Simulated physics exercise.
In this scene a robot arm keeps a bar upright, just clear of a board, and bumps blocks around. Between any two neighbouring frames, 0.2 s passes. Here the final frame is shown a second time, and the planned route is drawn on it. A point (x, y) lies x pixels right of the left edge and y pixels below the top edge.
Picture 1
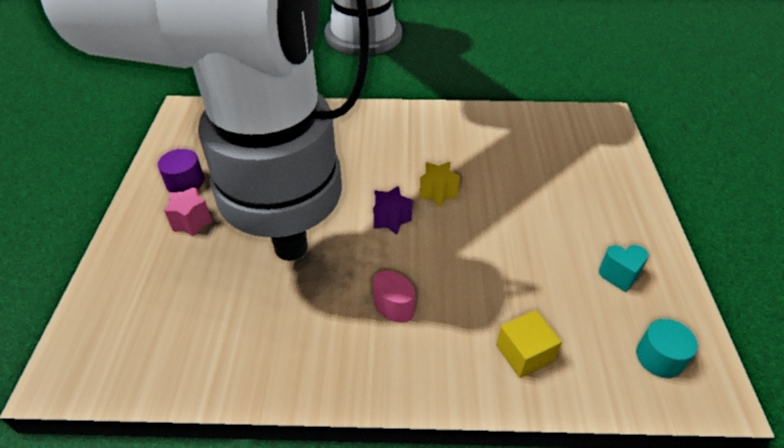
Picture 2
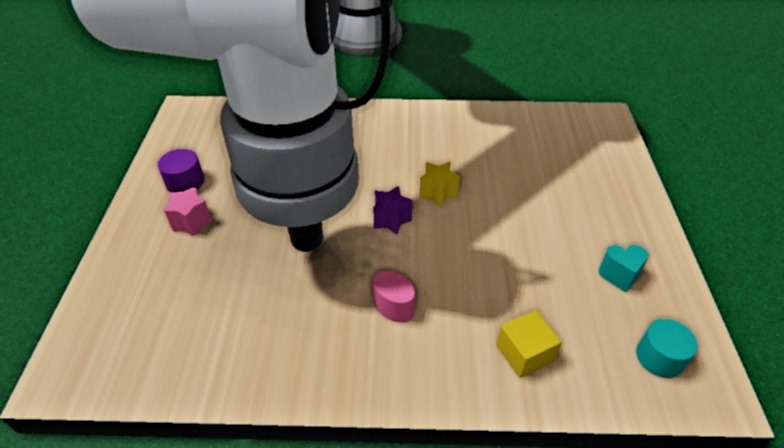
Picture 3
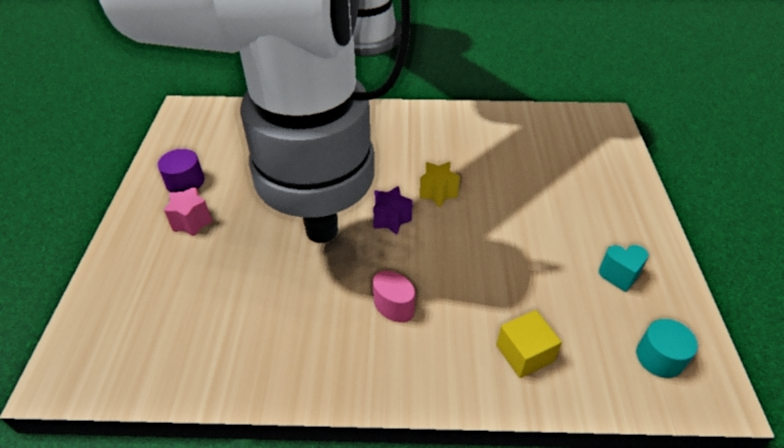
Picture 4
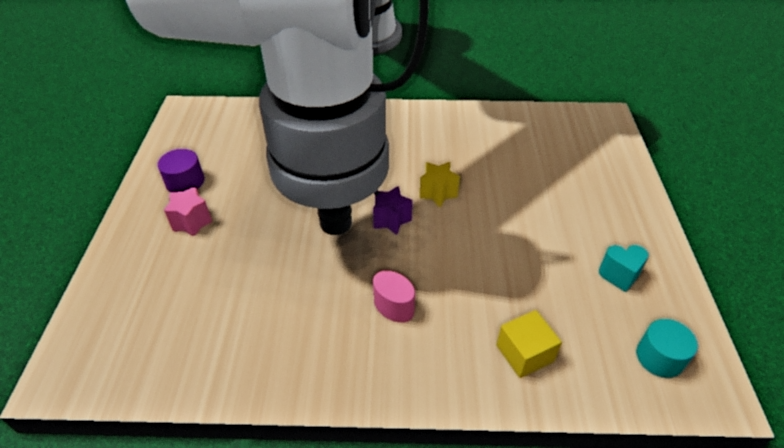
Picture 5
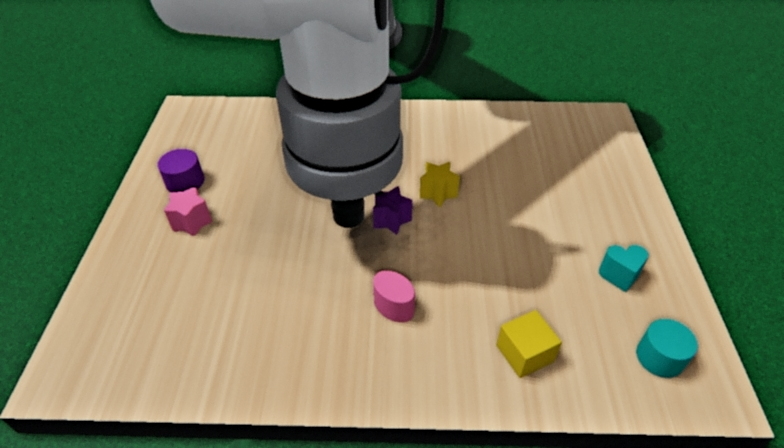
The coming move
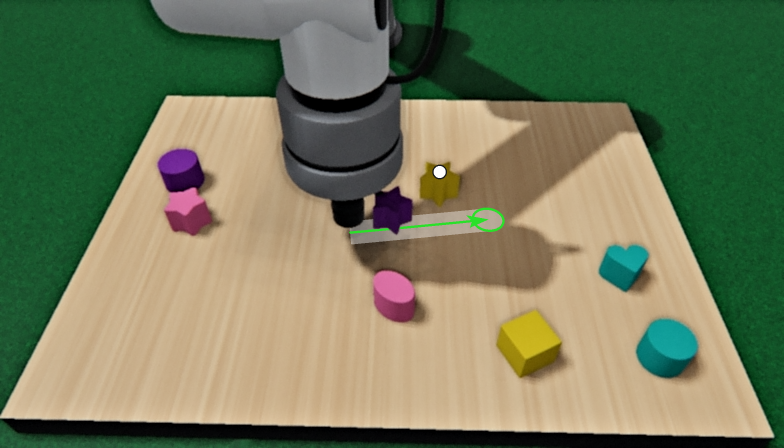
Above a wooden board scattered with colorful blocks, a robot arm moved its dark tip steadily right and slightly away, drawing close to the purple star-shaped block while all the blocks stayed still.
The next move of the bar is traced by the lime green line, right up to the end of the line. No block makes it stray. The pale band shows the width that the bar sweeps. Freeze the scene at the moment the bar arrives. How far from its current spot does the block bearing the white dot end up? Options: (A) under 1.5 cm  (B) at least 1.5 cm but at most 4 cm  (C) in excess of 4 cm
My answer is option B.
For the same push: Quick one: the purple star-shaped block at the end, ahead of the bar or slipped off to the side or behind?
I predict the bar has moved past it.
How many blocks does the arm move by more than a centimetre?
It should be two.
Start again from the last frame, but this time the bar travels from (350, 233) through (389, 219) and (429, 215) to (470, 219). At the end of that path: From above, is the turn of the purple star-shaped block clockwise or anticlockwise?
From above, it turns counterclockwise.
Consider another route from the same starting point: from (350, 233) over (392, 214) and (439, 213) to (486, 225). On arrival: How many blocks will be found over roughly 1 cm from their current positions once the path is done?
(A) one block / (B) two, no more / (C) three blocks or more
Option B.
The line goes in a line from (350, 233) to (488, 220); the dot is on the yellow star-shaped block.
The first path, step by step. One third of the way, bar at (398, 213); purple star-shaped block at (420, 193), turned 45° anticlockwise.
Two thirds of the way, bar at (445, 209); purple star-shaped block at (455, 184), turned 70° anticlockwise; yellow star-shaped block at (454, 163), turned 45° anticlockwise.
At the end, bar at (491, 205); purple star-shaped block at (475, 179), turned 110° anticlockwise; yellow star-shaped block at (456, 160), turned 65° anticlockwise.
